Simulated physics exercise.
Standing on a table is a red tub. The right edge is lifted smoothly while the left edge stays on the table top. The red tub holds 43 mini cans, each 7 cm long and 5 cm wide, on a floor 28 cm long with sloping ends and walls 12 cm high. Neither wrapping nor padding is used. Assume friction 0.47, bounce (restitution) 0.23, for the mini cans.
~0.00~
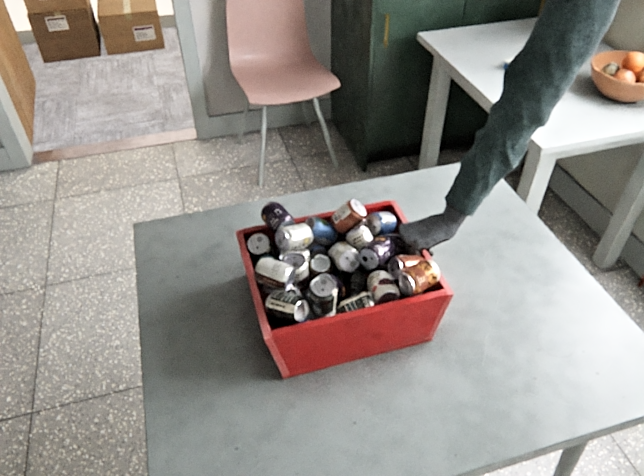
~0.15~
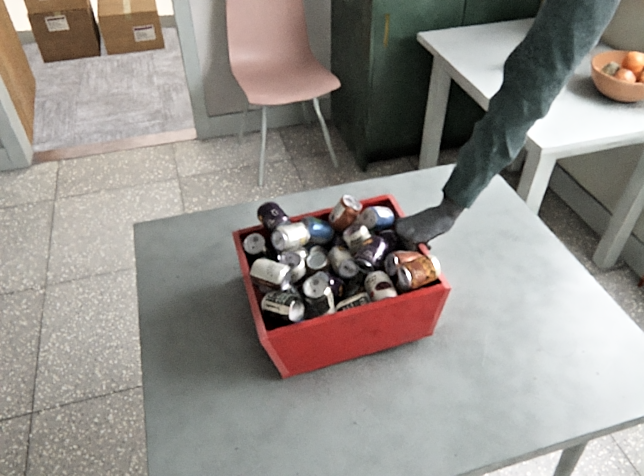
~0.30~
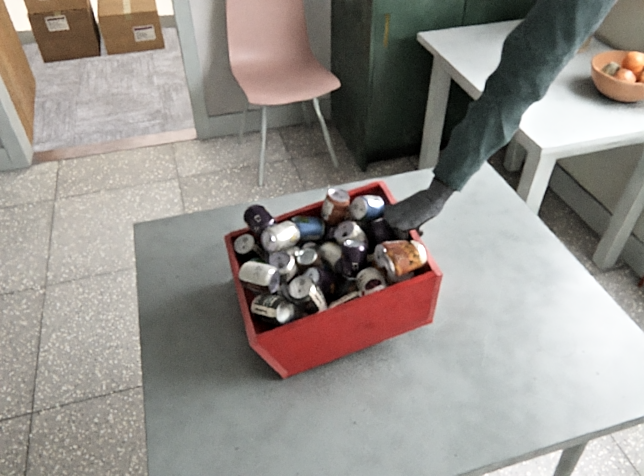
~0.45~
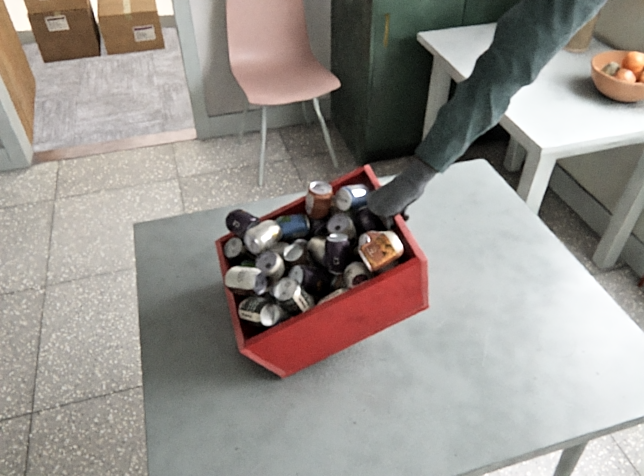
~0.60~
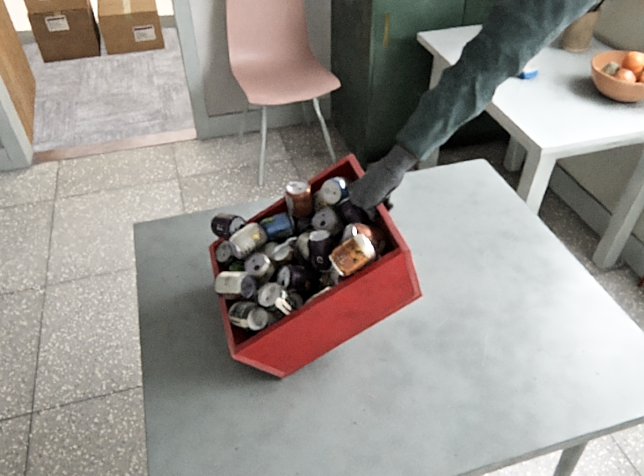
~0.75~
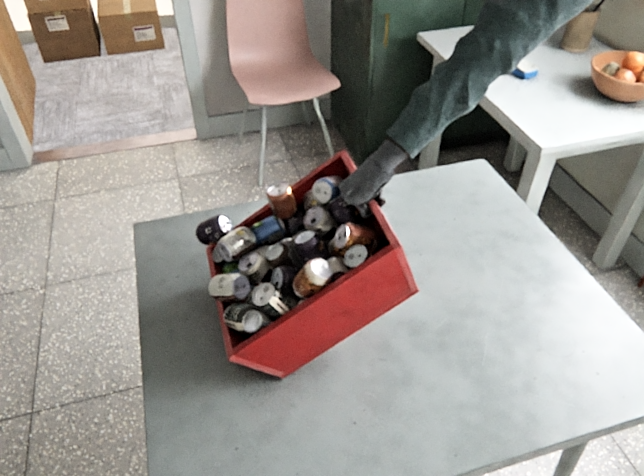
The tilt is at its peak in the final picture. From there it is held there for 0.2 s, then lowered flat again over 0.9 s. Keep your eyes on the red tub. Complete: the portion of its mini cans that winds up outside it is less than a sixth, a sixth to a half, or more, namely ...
Less than a sixth.
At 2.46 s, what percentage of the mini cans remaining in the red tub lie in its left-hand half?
About 60%.
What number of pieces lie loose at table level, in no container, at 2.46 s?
I'd guess near 1.
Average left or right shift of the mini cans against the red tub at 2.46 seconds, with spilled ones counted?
On average they sit around 4 cm further left.
After 1.02 s, tilt 31°; red tub 42 in, 1 out.
After 1.36 s, tilt 18°; red tub 42 in, 1 out.
After 1.84 s, tilt 0°; red tub 41 in, 2 out.
Final count (at 2.46 s), red tub 41 in, 2 out. Asked share, 2 of 43, 5 per cent.
